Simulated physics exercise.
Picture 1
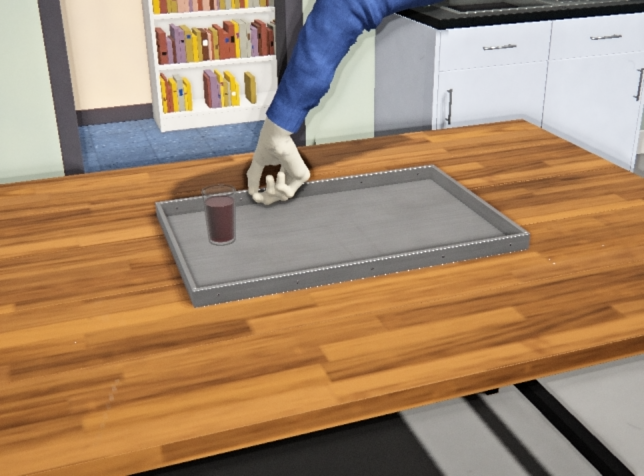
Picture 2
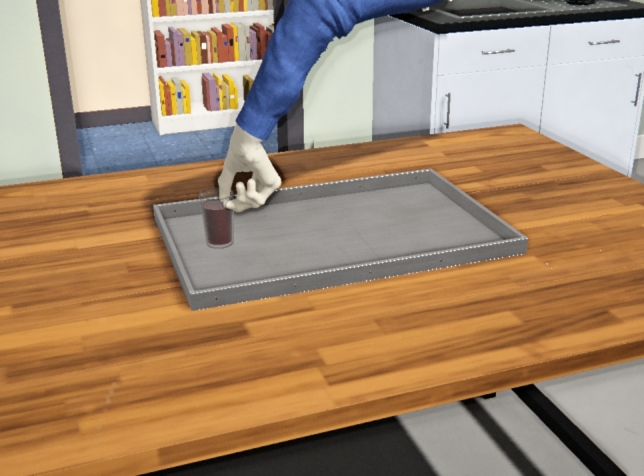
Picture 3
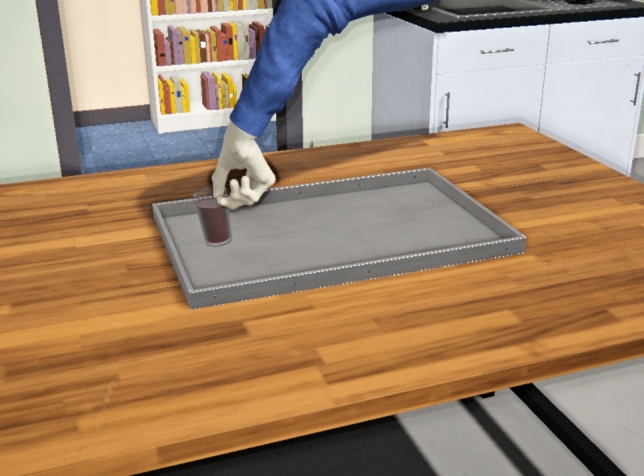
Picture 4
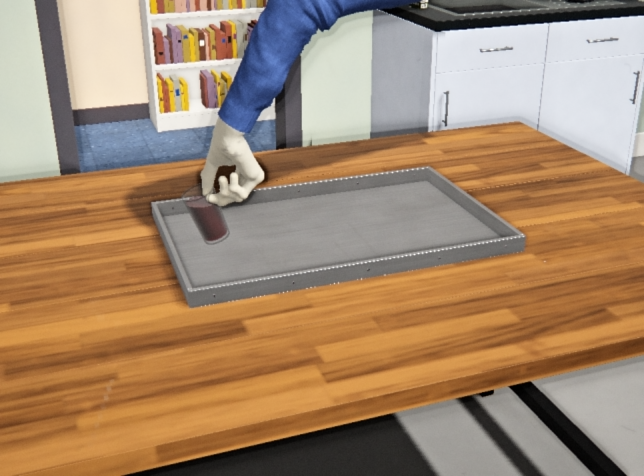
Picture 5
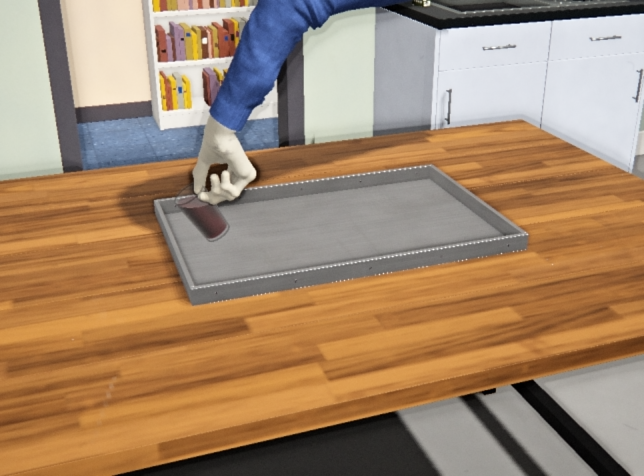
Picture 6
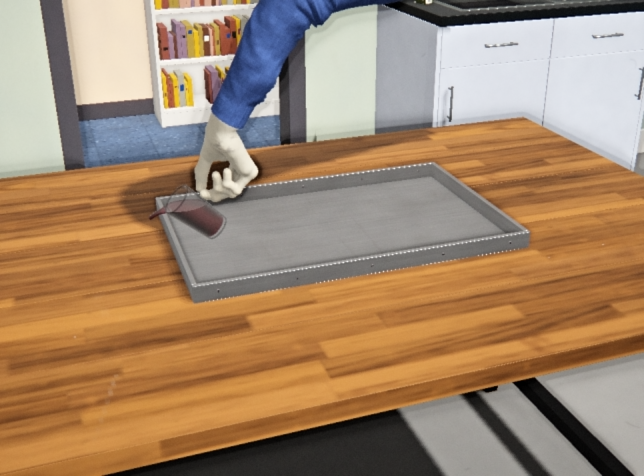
On a wooden table, a pale hand in a blue sleeve pushing a glass of dark liquid leftward until it leans steeply in a gray tray.
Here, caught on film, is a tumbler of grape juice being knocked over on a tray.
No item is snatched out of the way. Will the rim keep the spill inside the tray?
The spill flows out of the tray.
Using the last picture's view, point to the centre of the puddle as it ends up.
Resting centre: About (12, 273).
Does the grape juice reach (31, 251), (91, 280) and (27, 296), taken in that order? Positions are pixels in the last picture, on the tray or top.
Well, the first one is gotten to, the second one is gotten to, and the last one is gotten to.
Shortly, the tumbler lies across the rim; the puddle covers about as much as a plate; it has landed past the rim.
Then, the puddle covers about as much as a tray; it has landed past the rim.
At the finish, the puddle covers about as much as a tray; it has landed past the rim.
